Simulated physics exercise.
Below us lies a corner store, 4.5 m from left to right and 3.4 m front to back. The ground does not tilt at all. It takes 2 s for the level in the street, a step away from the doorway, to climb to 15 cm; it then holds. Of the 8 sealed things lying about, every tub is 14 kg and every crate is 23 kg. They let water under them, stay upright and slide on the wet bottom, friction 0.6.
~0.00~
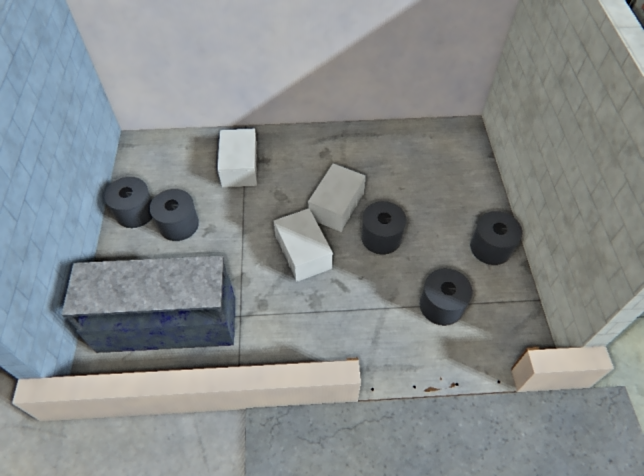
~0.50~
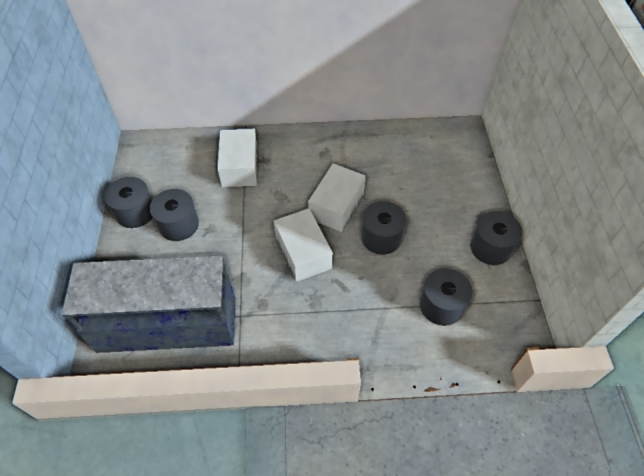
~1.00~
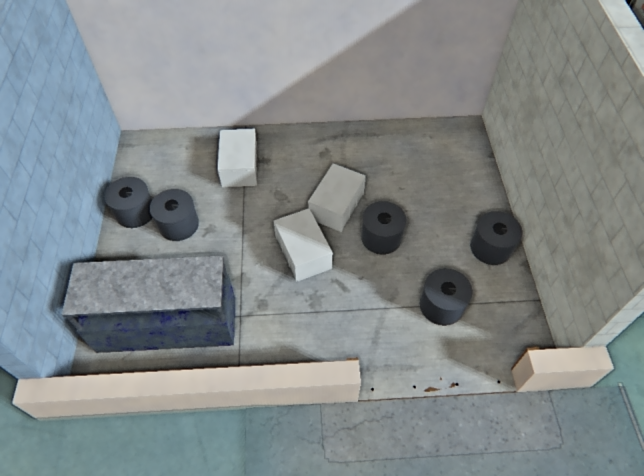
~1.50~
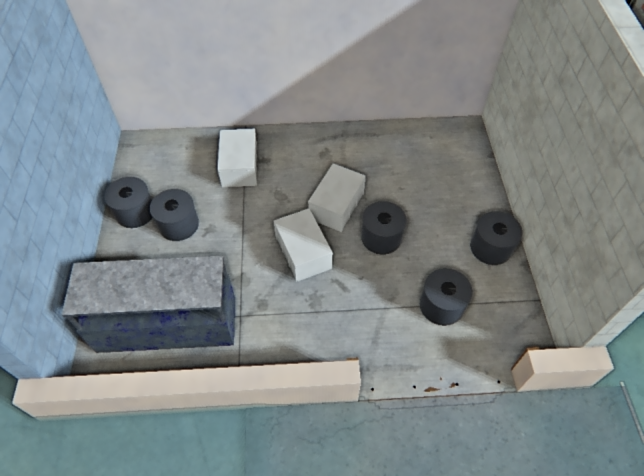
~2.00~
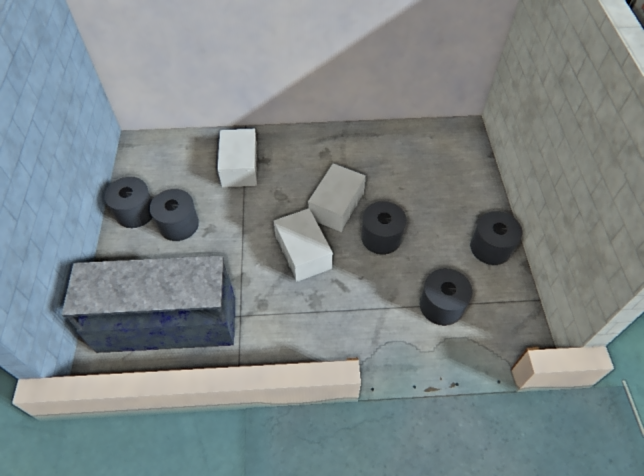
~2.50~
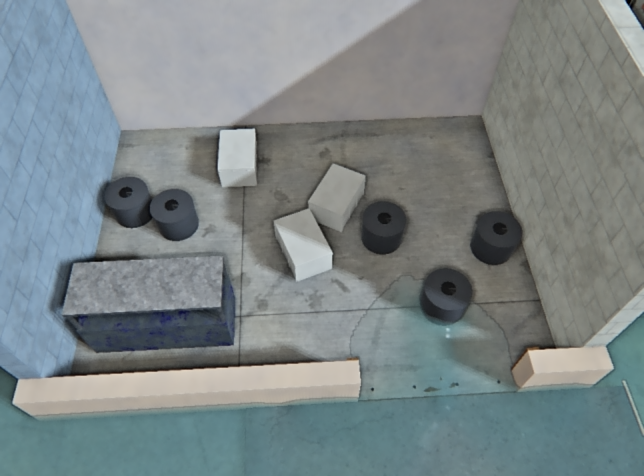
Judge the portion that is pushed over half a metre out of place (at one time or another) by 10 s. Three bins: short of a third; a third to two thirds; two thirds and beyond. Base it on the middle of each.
I'm guessing the result is some.
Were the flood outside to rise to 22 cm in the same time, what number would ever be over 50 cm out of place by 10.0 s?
Under that setup the answer is 7.
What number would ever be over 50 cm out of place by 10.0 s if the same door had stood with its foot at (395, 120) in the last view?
Then it comes to 2.
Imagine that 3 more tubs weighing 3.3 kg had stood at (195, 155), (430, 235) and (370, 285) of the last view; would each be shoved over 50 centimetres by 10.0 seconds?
One by one, in that order: Below it, above it, above it.
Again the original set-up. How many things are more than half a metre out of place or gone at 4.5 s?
My count gives 1.
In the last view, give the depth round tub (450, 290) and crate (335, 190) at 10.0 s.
About 13 and 9 cm.
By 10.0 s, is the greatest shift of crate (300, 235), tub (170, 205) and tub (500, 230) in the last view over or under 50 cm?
One by one: Below; below; above.
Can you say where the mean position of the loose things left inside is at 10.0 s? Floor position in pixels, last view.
(306, 182).
After 3.5 s 0 of 8 are over 50 cm from their spots; 0 afloat.
After 4.5 s 1 of 8 are over 50 cm from their spots; 0 afloat.
After 7.0 s 3 of 8 are over 50 cm from their spots; 0 afloat.
After 10.0 s 3 of 8 are over 50 cm from their spots, and 3 have been at some point; 3 afloat.
